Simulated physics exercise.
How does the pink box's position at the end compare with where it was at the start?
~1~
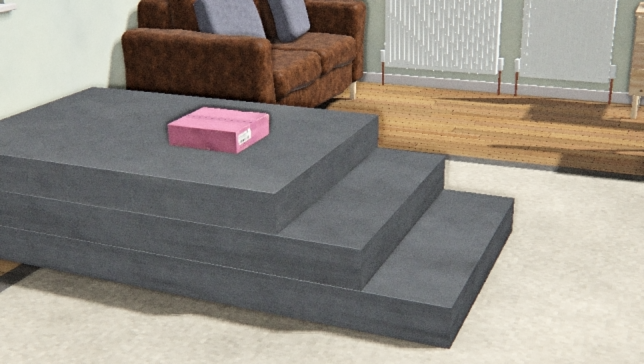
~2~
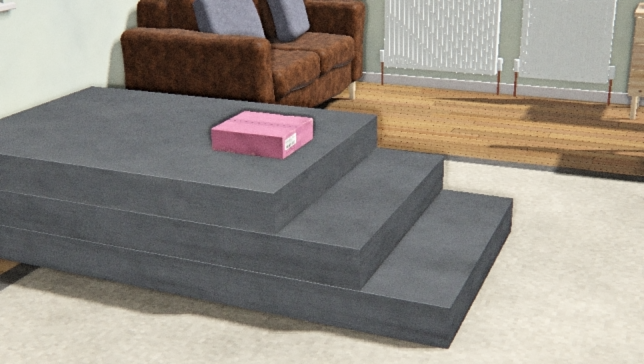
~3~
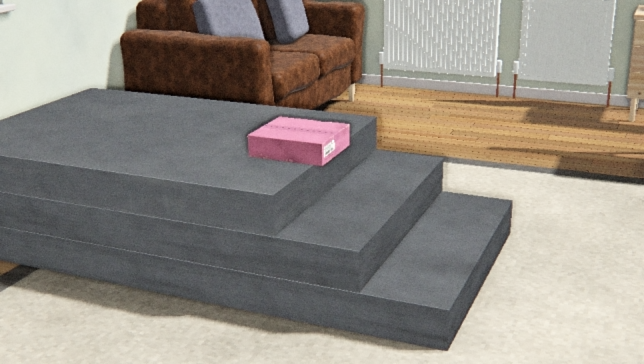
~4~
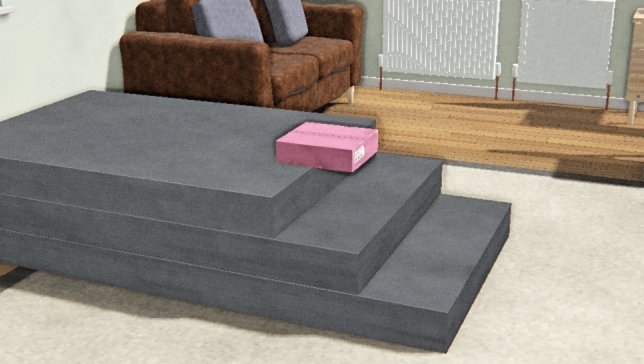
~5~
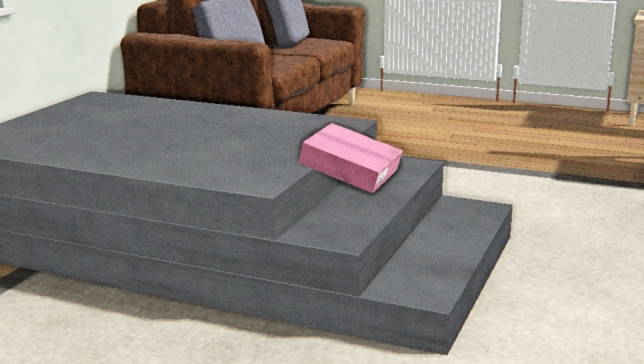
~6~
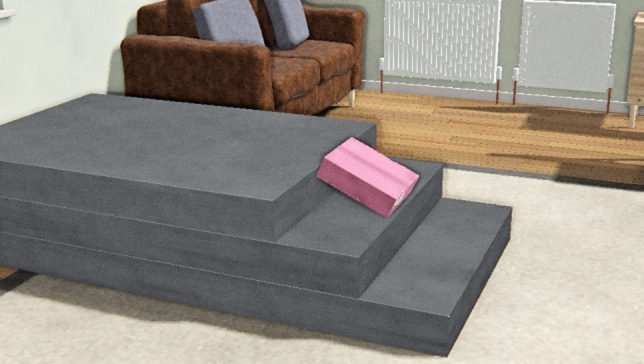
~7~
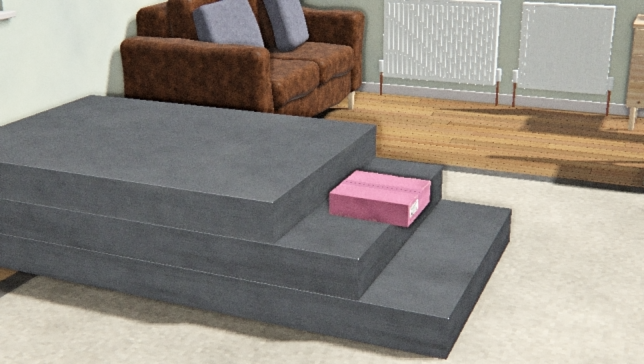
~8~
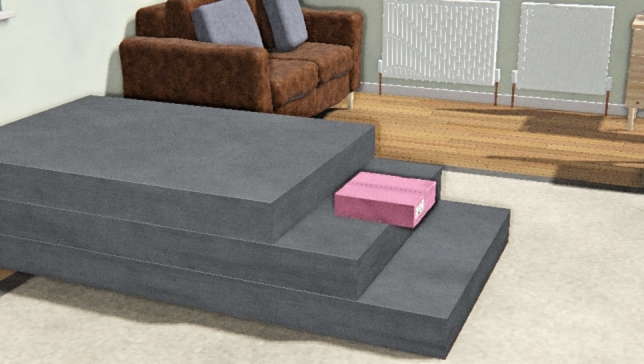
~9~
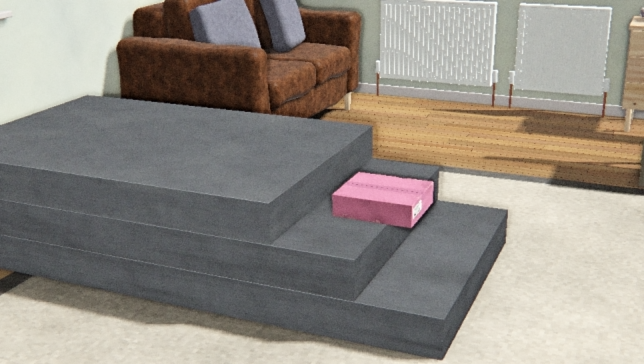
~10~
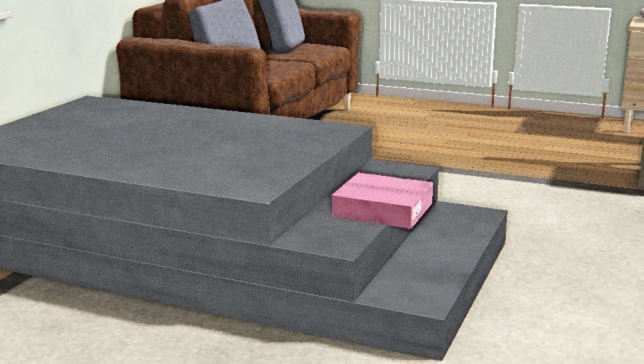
At the start the pink box is on the top level of the grey steps. By the end it is farther right and lower, resting on the next step down.
A pink box slides right, tips over the top edge and settles on the step below.
